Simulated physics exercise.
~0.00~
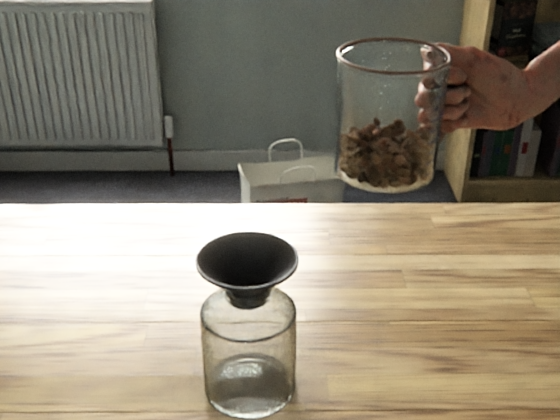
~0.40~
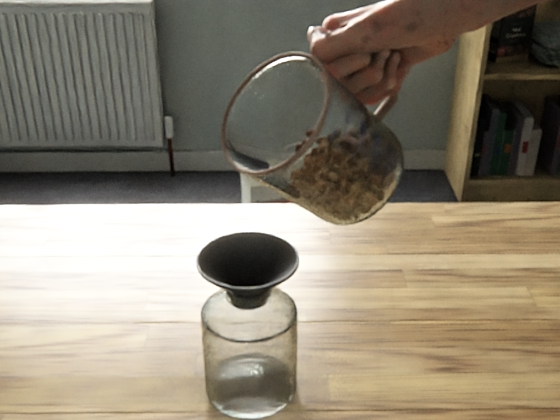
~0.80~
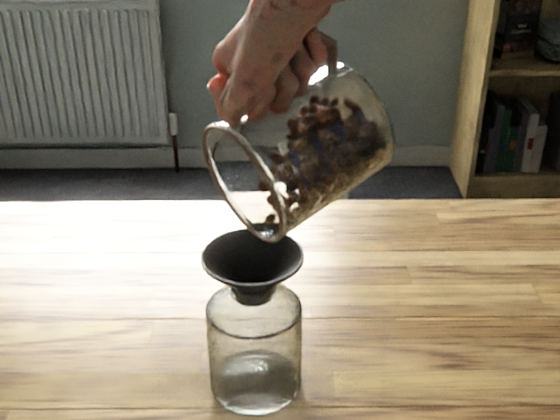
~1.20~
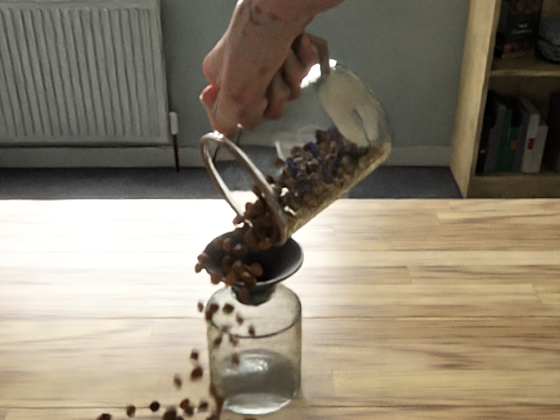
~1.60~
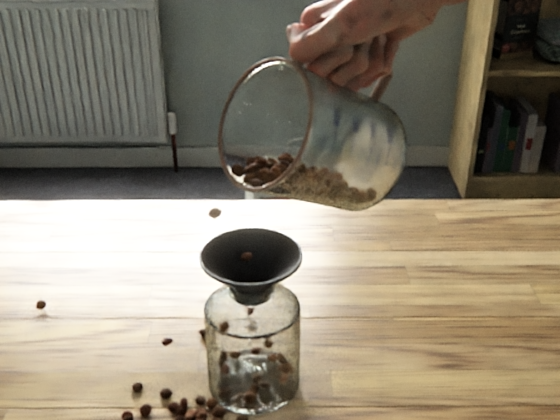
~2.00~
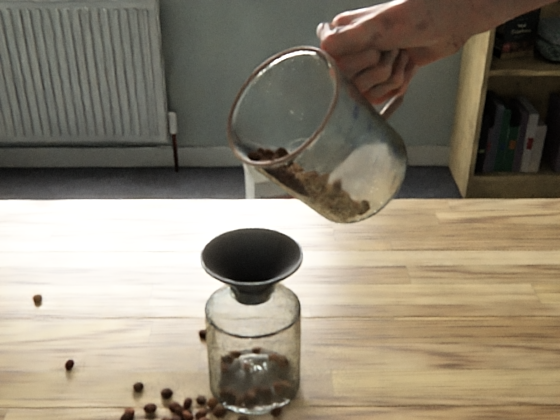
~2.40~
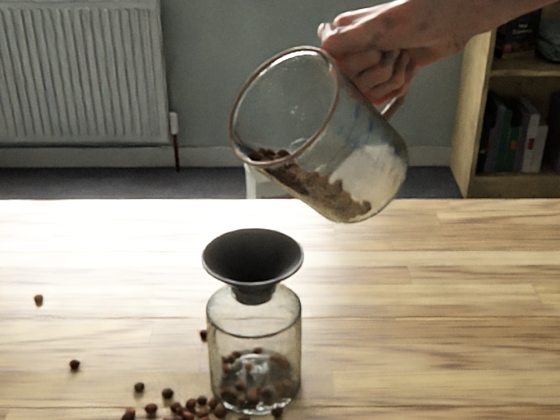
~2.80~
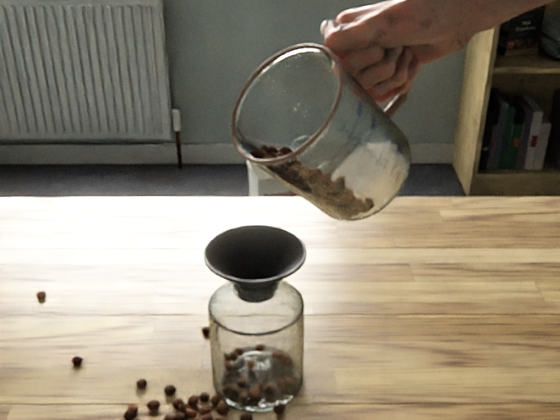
On a wooden table, a hand tips brown kibble from a glass jug over a funnelled jar, spilling many pieces outside.
